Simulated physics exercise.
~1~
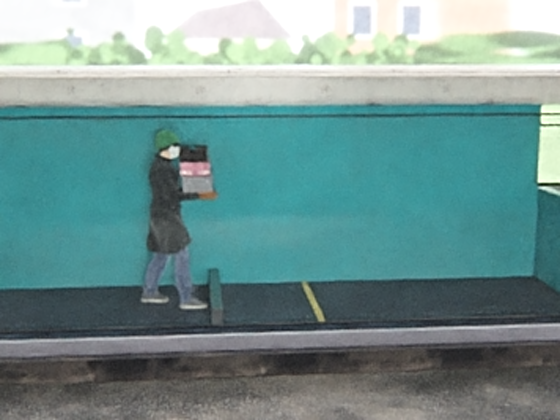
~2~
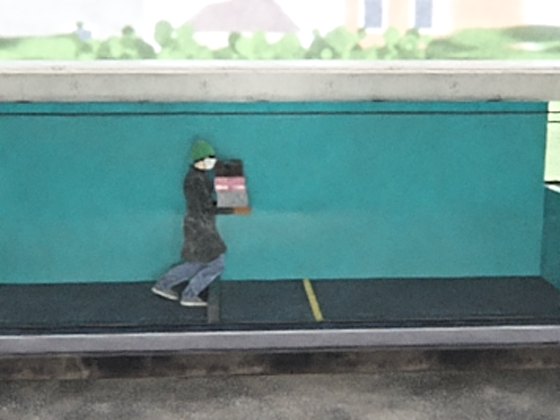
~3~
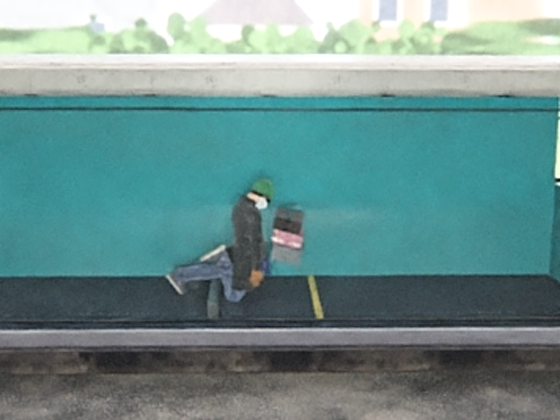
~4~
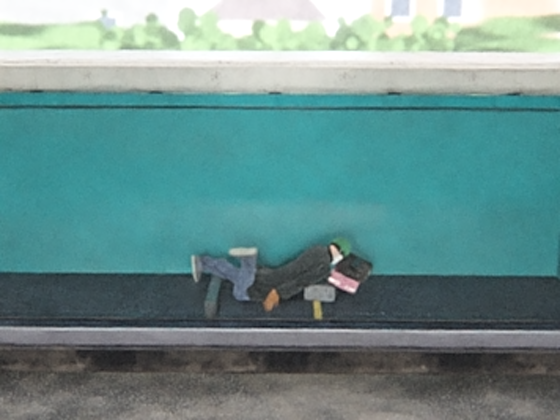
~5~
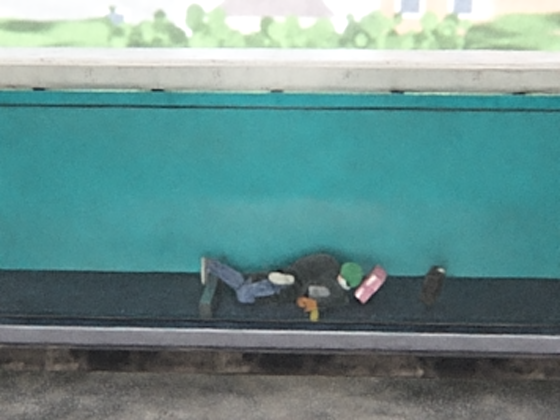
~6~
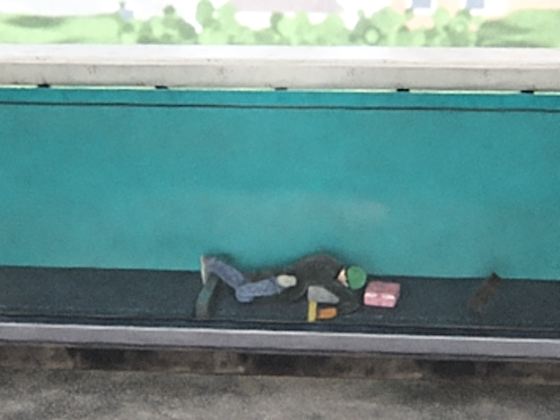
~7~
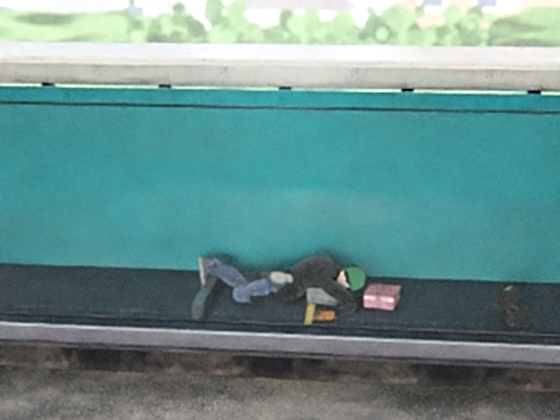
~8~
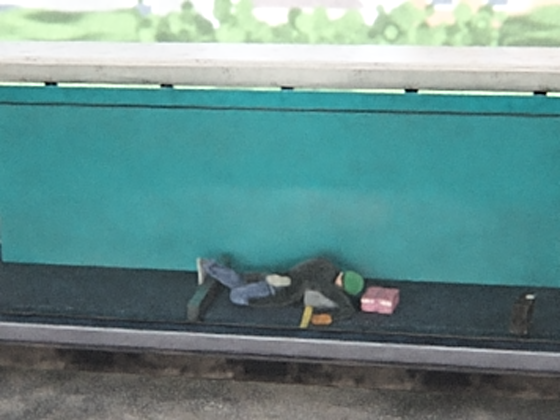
A figure in a green cap, white face covering, dark coat and jeans holds a stack of black, pink and grey boxes, seen side-on against a teal wall. The dark floor has a low rail at the feet and a yellow line to the right, with greenery above. The figure tips forward over the rail, knees folding, and the boxes leave the arms. The body drops face down, legs bent back by the rail. The black box tumbles far right, the pink one turns over near the head, and the grey one settles just past the line beside the limp figure.
